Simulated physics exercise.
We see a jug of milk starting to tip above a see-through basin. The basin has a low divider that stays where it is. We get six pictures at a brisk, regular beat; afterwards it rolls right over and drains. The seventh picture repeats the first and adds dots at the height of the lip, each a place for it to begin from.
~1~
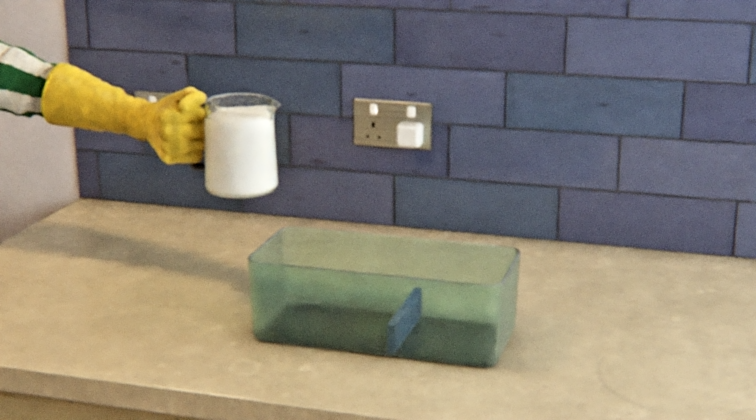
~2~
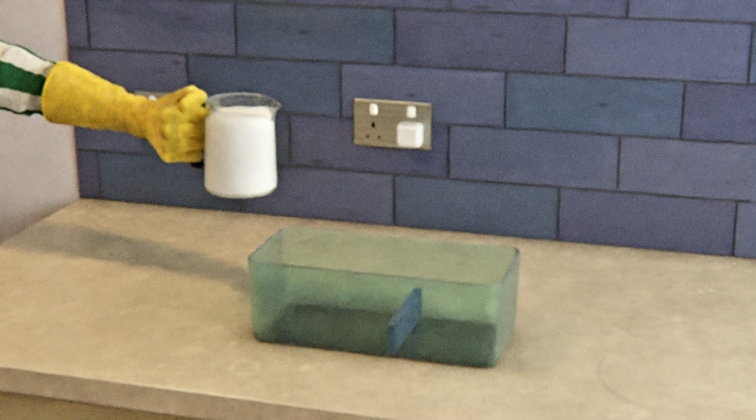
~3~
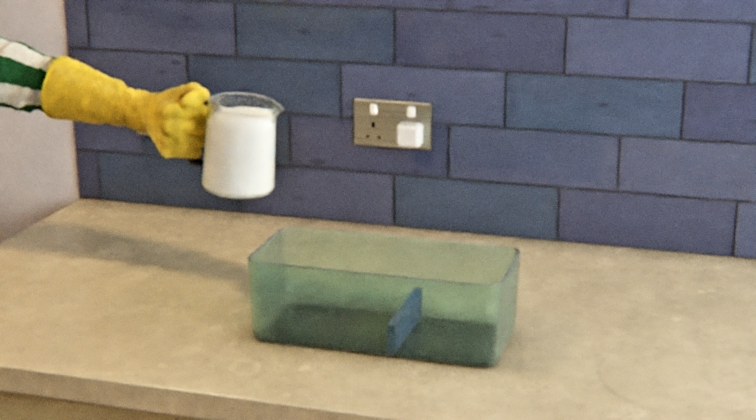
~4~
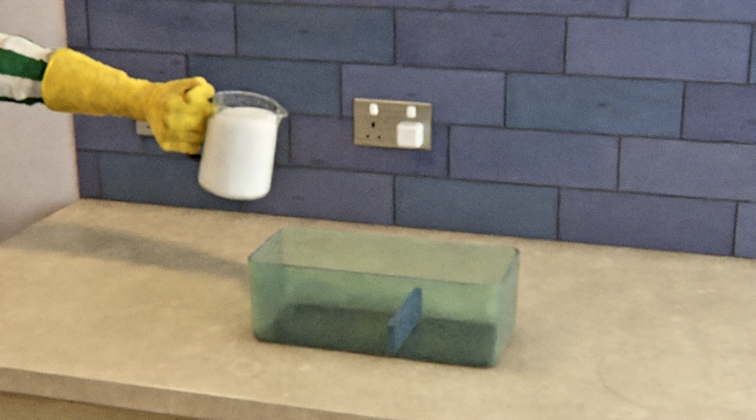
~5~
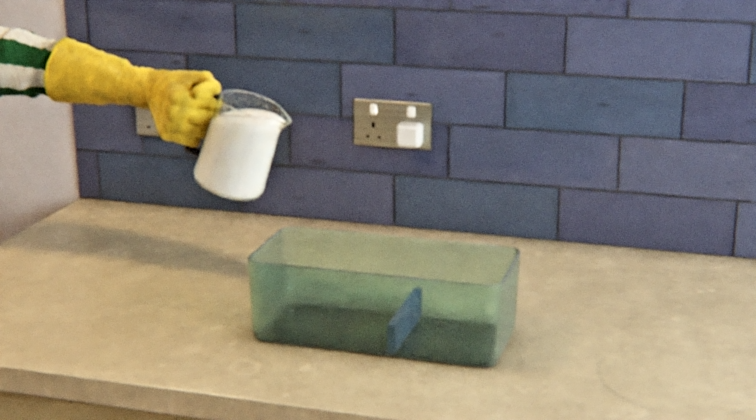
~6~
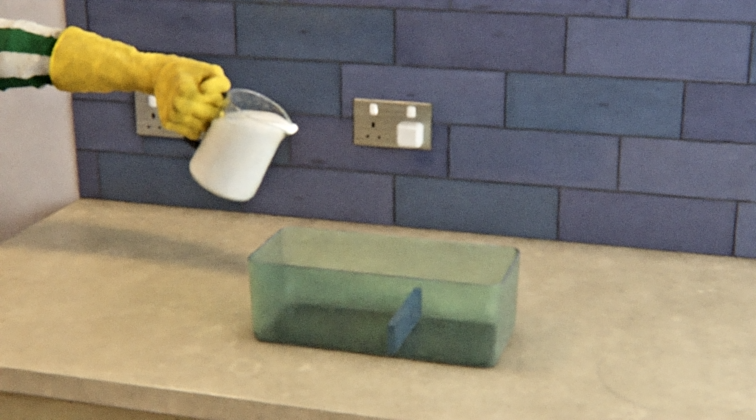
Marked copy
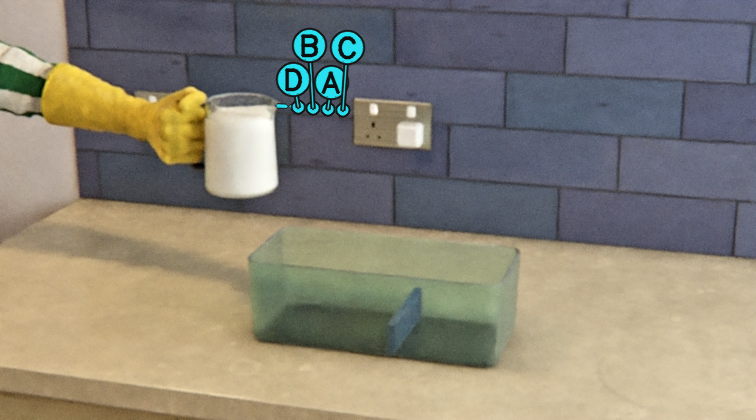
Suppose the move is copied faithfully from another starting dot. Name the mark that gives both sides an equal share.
C beats the others.
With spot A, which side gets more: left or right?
The left side.
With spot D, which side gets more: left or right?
More ends on the left.
On the marked copy, A at (327, 109); B at (313, 108); C at (342, 110); D at (298, 107).
For spot A, about 86 % ends left of the wall and 12 % right of it.
For spot B, about 92 % ends left of the wall and 5 % right of it; 3 % is lost outside.
For spot C, about 46 % ends left of the wall and 53 % right of it.
For spot D, about 92 % ends left of the wall and 6 % right of it.
